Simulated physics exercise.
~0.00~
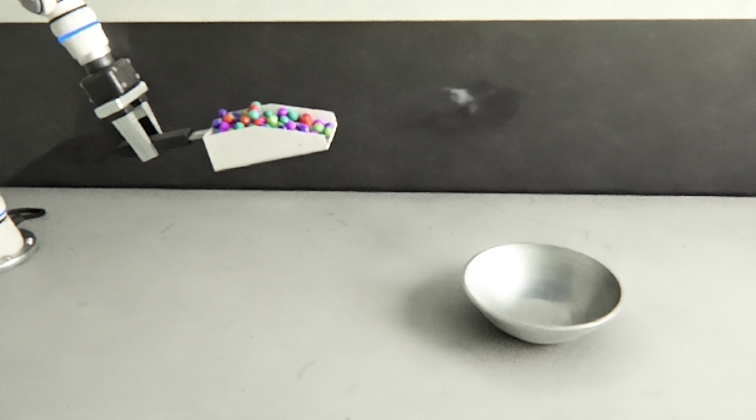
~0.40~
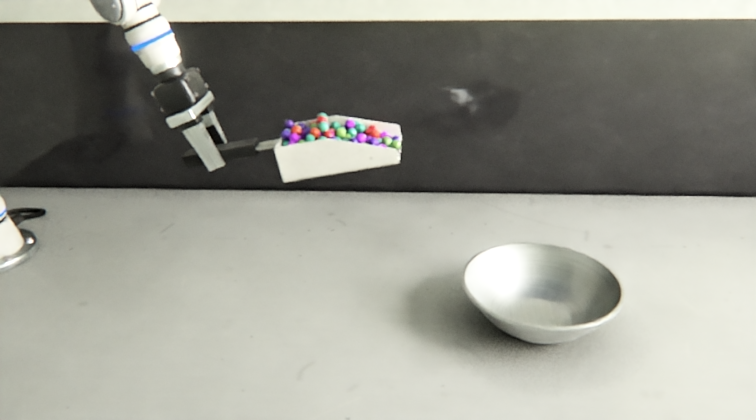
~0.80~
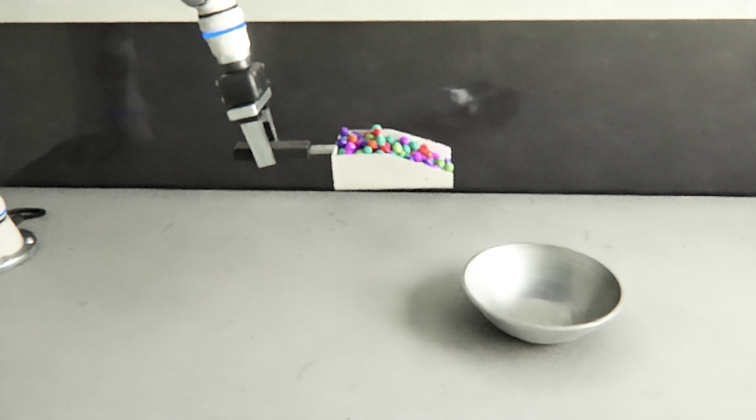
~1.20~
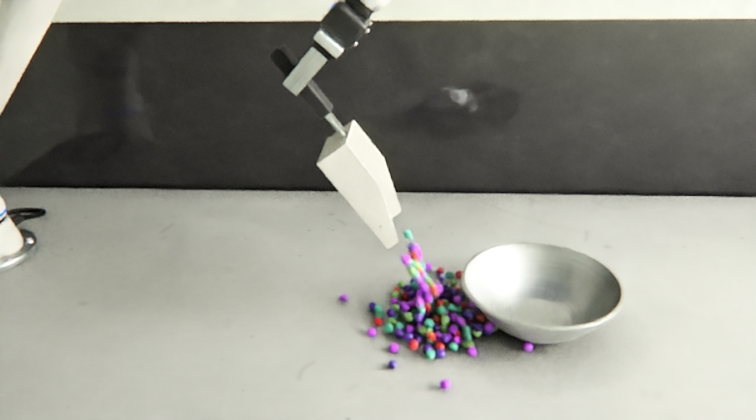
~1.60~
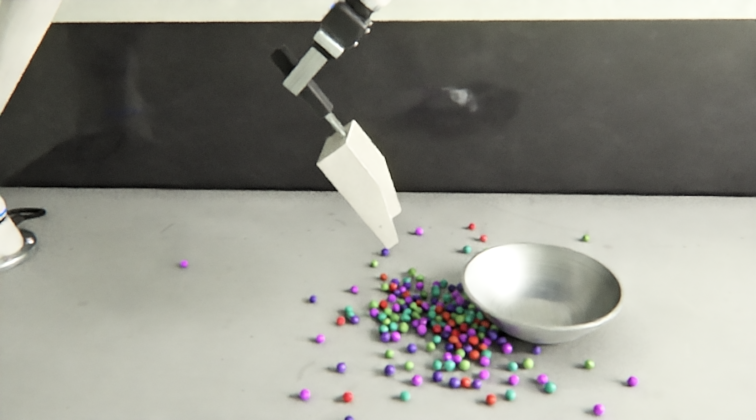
A robot arm carried a white scoop heaped with small colourful balls to the right, then tipped it steeply forward short of a metal bowl, and the balls poured onto the table beside it and scattered, leaving the bowl empty.
